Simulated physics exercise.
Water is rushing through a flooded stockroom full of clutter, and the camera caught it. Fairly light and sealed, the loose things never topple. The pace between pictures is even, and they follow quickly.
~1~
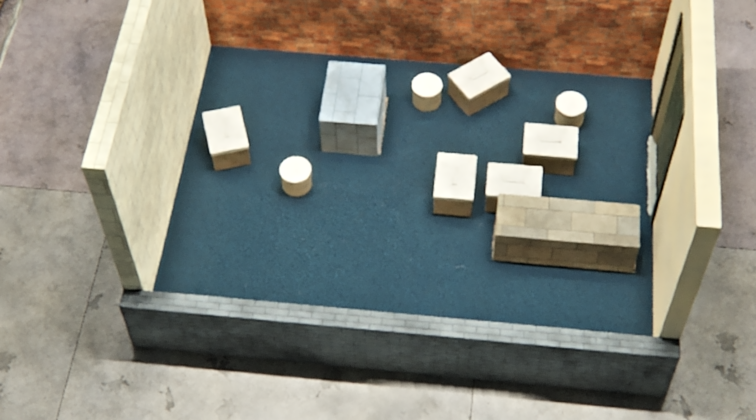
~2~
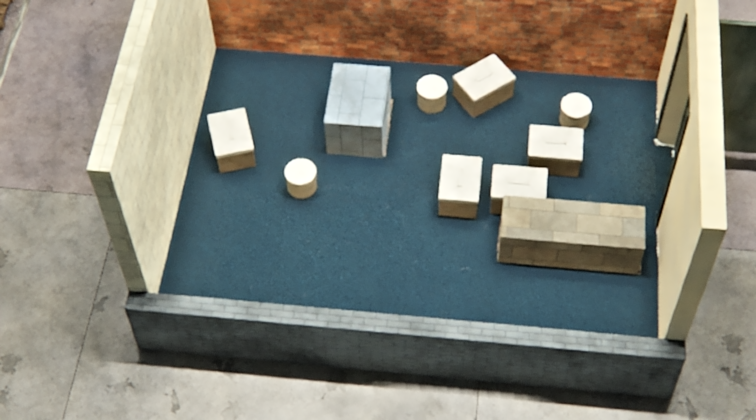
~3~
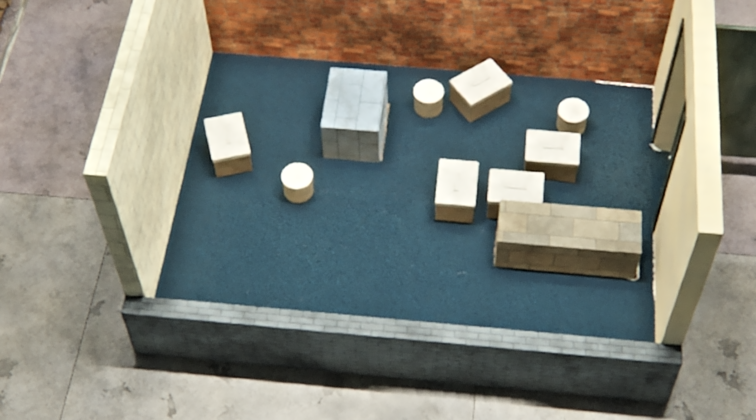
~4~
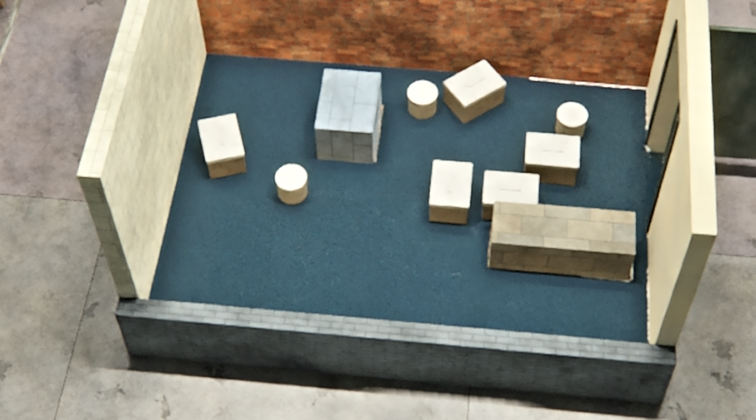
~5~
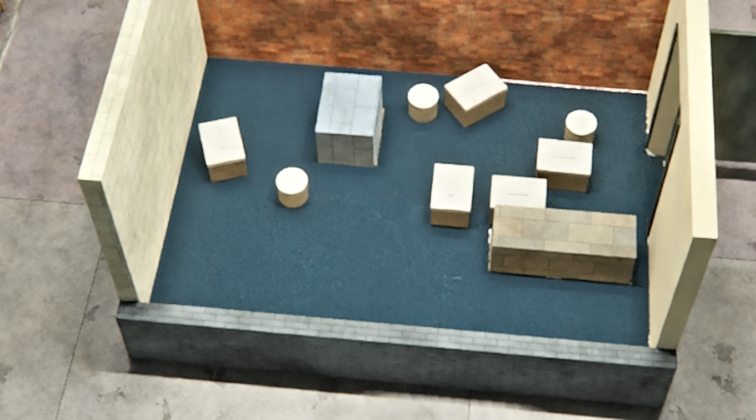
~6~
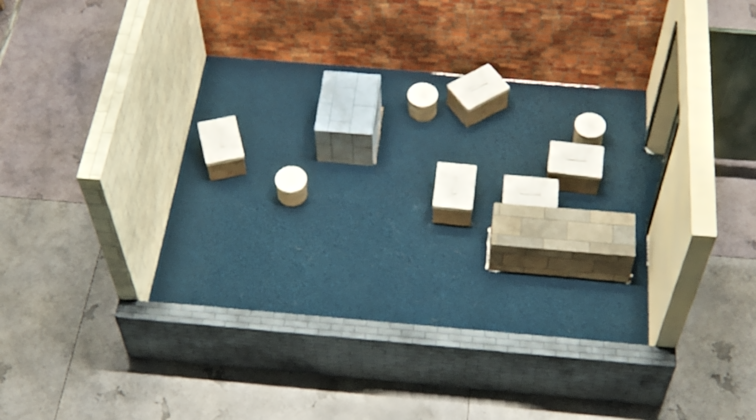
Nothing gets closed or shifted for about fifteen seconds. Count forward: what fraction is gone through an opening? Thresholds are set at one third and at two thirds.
Two thirds and higher.
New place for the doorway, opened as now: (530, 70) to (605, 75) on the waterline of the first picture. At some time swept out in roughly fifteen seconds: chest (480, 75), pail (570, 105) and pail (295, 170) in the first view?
Object one: Leaves; object two: Leaves; object three: Remains.
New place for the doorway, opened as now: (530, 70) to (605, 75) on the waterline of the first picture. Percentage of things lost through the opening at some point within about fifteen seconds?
I reckon close to 60 per cent.
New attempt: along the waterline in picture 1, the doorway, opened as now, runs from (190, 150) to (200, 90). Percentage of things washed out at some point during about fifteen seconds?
I make it 40 per cent.
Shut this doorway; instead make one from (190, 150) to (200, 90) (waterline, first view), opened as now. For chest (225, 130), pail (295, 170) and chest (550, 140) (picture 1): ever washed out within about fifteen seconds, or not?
Note - 1: Escaped; 2: Escaped; 3: Retained.
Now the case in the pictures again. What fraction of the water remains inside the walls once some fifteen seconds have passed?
62 %.
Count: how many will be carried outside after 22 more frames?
The answer here is 5.
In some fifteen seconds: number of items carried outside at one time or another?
That adds up to 6.
A moment on, 0 of 8 are out; 8 afloat.
Next, 3 of 8 are out; 5 afloat.
Later, 5 of 8 are out; 3 afloat.
In the end, 6 of 8 are out; 2 afloat.
